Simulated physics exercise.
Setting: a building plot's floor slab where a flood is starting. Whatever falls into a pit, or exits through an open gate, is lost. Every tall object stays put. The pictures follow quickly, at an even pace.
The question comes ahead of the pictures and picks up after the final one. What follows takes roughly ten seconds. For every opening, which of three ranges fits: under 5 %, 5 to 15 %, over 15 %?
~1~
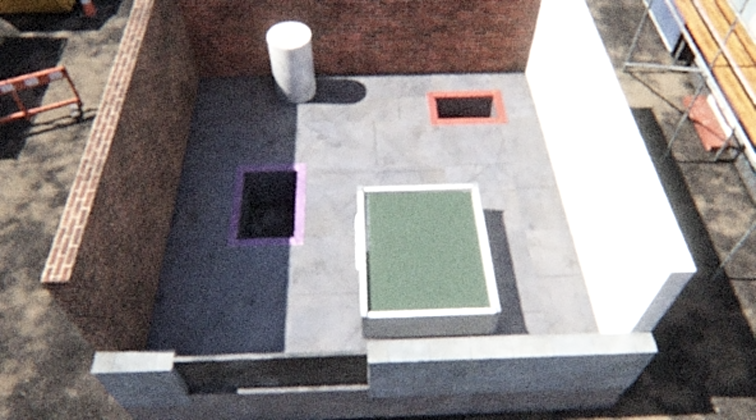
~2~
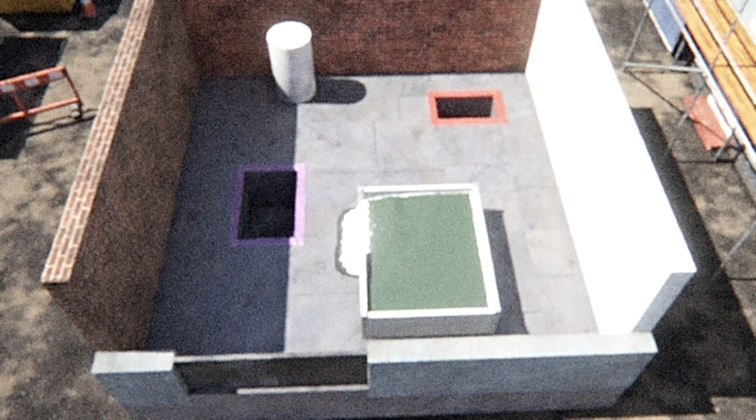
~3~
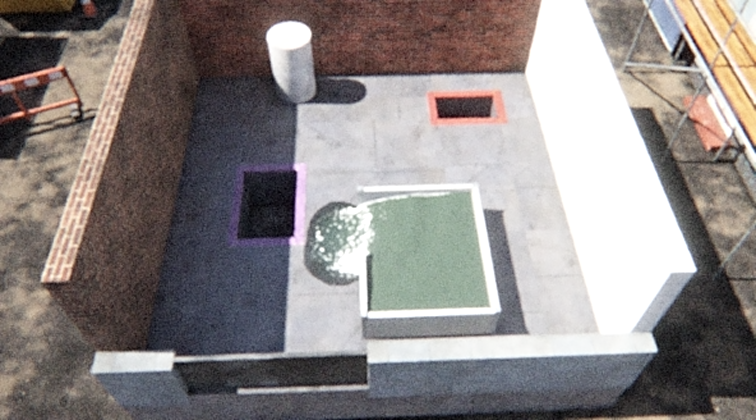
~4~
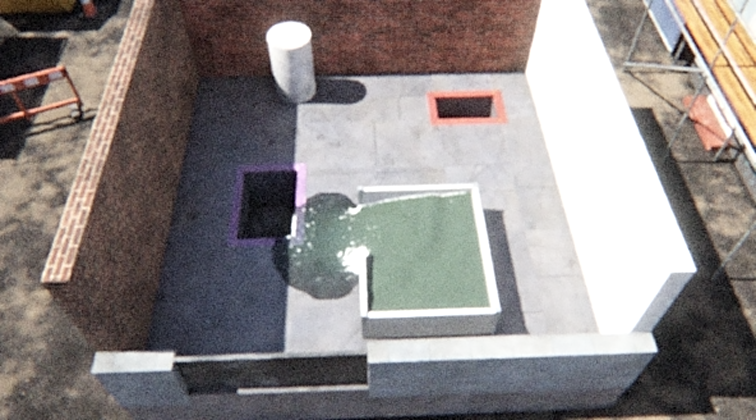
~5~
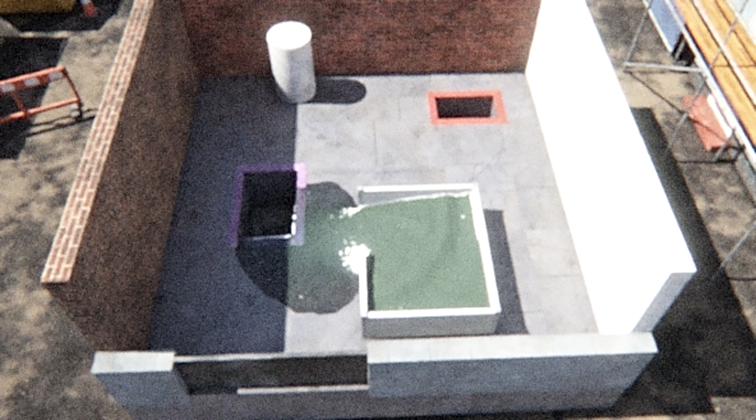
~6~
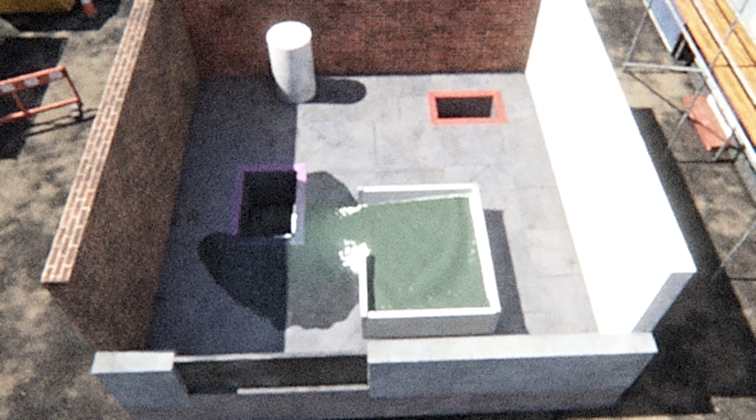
In the end the gate will drain shy of five per cent, the purple pit will drain in excess of fifteen per cent, the red pit will drain shy of five per cent.
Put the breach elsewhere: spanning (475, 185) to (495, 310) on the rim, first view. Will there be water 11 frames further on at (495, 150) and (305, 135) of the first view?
First spot submerged, second spot spared.
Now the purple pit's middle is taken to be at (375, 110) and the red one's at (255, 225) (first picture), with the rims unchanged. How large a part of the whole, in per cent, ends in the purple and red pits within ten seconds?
Purple: 4 %; red: 40 %.
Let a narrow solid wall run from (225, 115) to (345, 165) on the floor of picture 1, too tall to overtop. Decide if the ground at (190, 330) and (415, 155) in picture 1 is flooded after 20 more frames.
First spot swamped; second spot not reached.
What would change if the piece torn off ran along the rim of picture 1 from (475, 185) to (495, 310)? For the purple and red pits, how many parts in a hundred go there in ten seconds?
The purple pit takes 6 per cent and the red pit 30 per cent.
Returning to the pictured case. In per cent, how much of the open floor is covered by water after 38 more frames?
Around 45 percent of it.
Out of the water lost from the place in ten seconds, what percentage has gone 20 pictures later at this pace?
Roughly 60 percent.
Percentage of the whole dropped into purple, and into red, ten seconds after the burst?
Roughly 52 %, then roughly 0 %.
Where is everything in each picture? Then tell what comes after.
The first picture shows the water tank at (423, 249) is whole and still.
In the second picture, water pours out at (364, 235) and has run to (347, 214).
In the third picture, the front is at (312, 265), out from the gap at (364, 236).
In the fourth picture, the front is at (281, 262), out from the gap at (364, 237).
In the fifth picture, water pours out at (364, 237) and has run to (245, 256).
In the sixth picture, the front is at (206, 250), out from the gap at (364, 236).
A moment on, water covers 15 % of the floor; the gate 0 %, the purple pit 11 %, the red pit 0 %.
Next, water covers 20 % of the floor; the gate 0 %, the purple pit 21 %, the red pit 0 %.
Then, water covers 30 % of the floor; the gate 0 %, the purple pit 30 %, the red pit 0 %.
Later, water covers 45 % of the floor; the gate 0 %, the purple pit 42 %, the red pit 0 %.
In the end, water covers 55 % of the floor; the gate 0 %, the purple pit 52 %, the red pit 0 %.
